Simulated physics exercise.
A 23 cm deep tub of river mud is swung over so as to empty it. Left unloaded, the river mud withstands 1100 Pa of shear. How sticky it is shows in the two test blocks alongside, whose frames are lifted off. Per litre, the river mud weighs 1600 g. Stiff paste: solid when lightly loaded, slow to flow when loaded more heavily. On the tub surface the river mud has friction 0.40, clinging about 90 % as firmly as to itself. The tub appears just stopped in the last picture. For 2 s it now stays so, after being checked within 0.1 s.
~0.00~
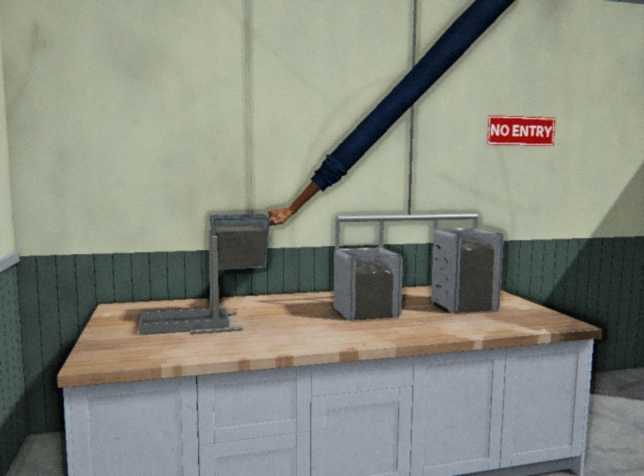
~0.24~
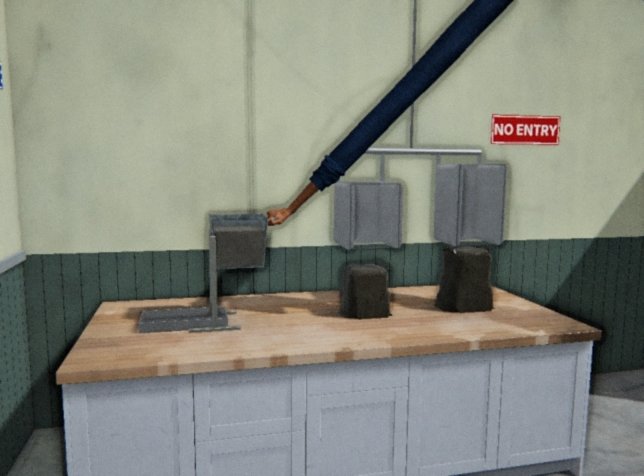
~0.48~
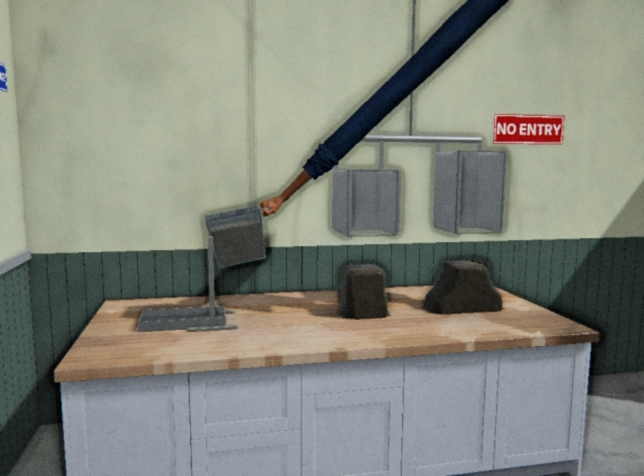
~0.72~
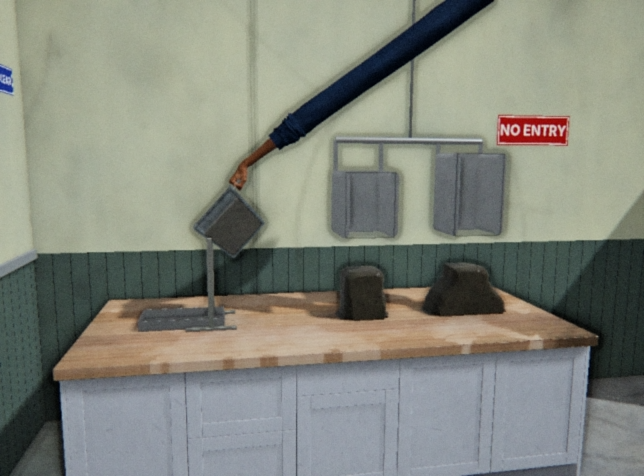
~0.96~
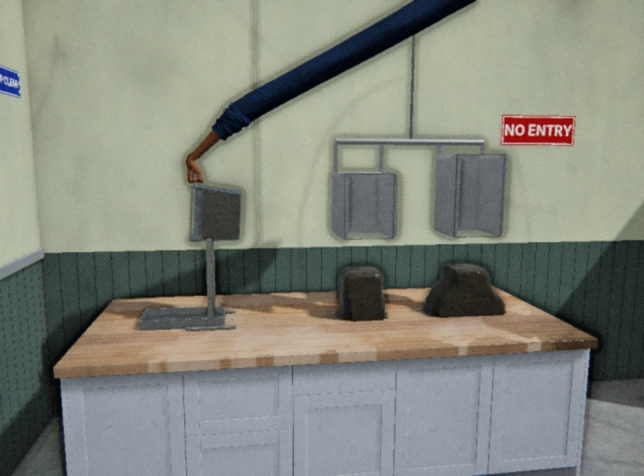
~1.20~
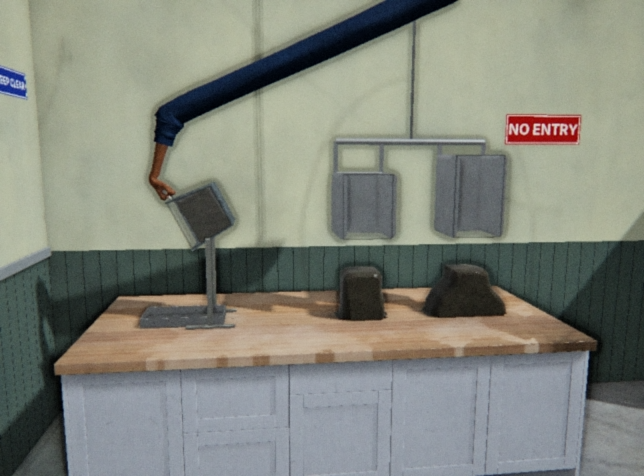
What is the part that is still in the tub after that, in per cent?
About 0 %.
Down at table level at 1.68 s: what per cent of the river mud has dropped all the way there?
By then close to 18 % is down.
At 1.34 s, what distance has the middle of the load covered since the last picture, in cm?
Shift: Roughly 6 cm.
After 1.34 s, the tub is at 117 degrees and holds 93 %.
After 1.51 s, the tub is at 117 degrees and holds 29 %.
After 1.68 s, the tub is at 117 degrees and holds 0 %.
After 1.85 s, the tub is at 117 degrees and holds 0 %.
After 3.20 s, at the end, the tub is at 117 degrees and holds 0 %.
